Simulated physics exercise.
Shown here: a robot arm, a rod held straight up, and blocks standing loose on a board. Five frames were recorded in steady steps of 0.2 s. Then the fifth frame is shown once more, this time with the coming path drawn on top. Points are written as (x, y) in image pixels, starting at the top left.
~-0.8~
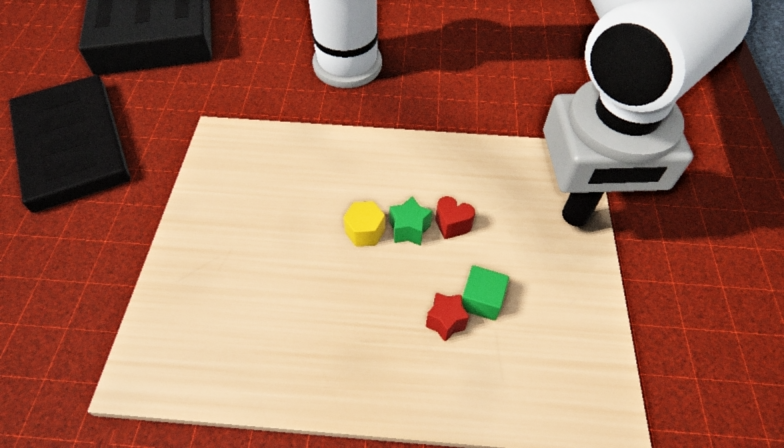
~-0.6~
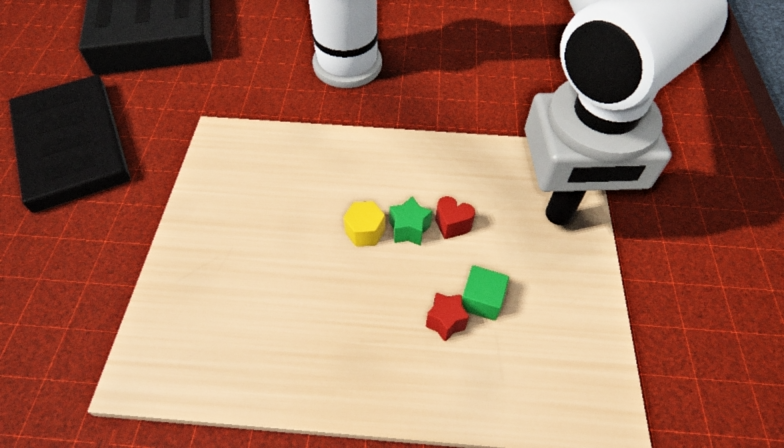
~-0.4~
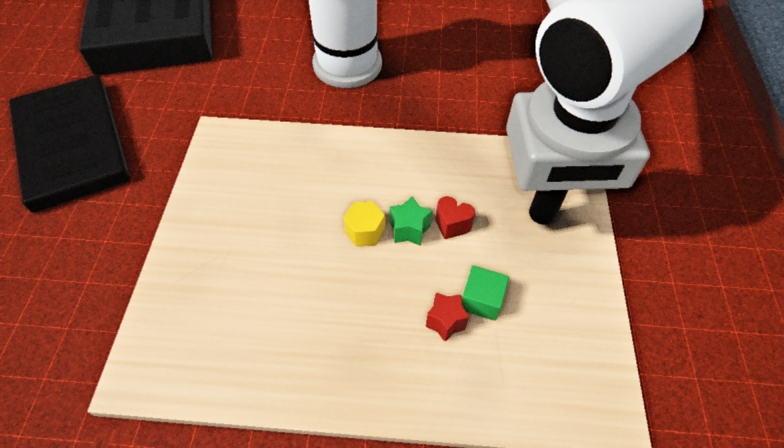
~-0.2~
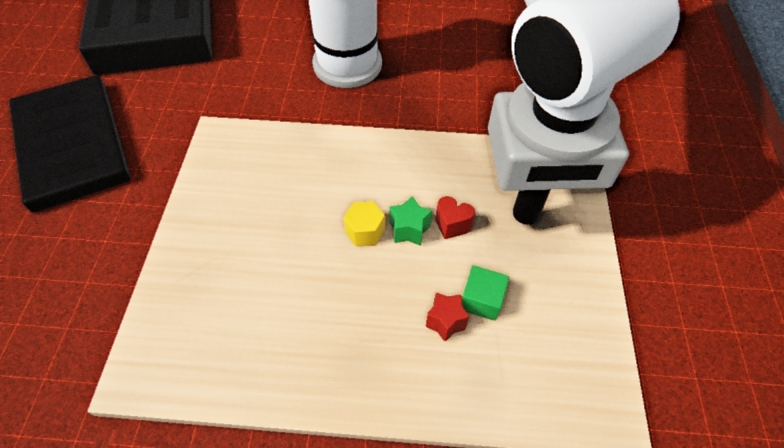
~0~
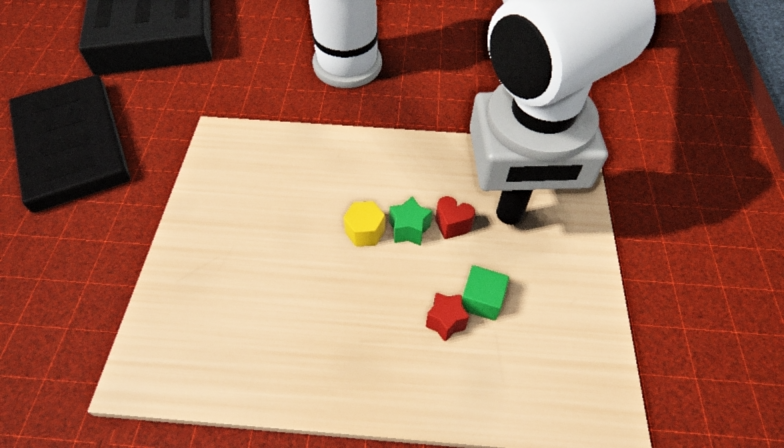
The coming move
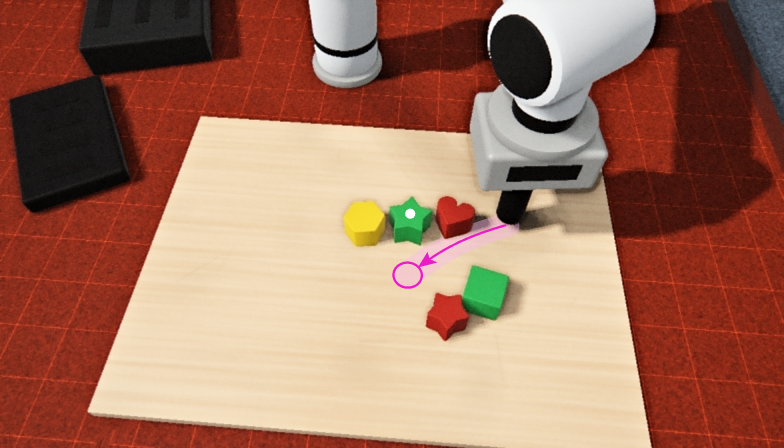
The clip opens on a robot arm holding a short black rod upright near the right edge of a wooden board, where a yellow hexagon, green star, red heart, green square block and red star rest. The arm moves the rod steadily left, closer to the heart, while the blocks stay still.
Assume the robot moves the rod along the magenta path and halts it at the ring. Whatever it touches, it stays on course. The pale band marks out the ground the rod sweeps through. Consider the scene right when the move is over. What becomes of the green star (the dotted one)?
At the end of the path, the green star has moved off its old spot.
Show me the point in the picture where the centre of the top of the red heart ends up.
When the path ends, it will be at (431, 209).
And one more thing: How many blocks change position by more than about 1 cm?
I think two will be displaced.
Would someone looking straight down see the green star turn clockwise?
No.
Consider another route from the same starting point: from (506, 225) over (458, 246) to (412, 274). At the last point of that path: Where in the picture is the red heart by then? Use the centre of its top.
The point I'd pick in the picture is (438, 208).
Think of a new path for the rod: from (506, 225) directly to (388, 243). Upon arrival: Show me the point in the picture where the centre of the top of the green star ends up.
Its top middle is near (380, 197).
The drawn path runs from (506, 225) by way of (471, 237) and (439, 253) to (408, 275); the dot is on the green star.
What follows on the original path. One third of the way, rod at (473, 227); green star at (407, 213); red heart at (443, 208), turned 20° clockwise.
Two thirds of the way, rod at (440, 244); green star at (397, 205), turned 20° anticlockwise; red heart at (431, 209), turned 75° clockwise.
At the end, rod at (408, 266); green star at (397, 205), turned 20° anticlockwise; red heart at (431, 209), turned 75° clockwise; green four-sided block not moved.
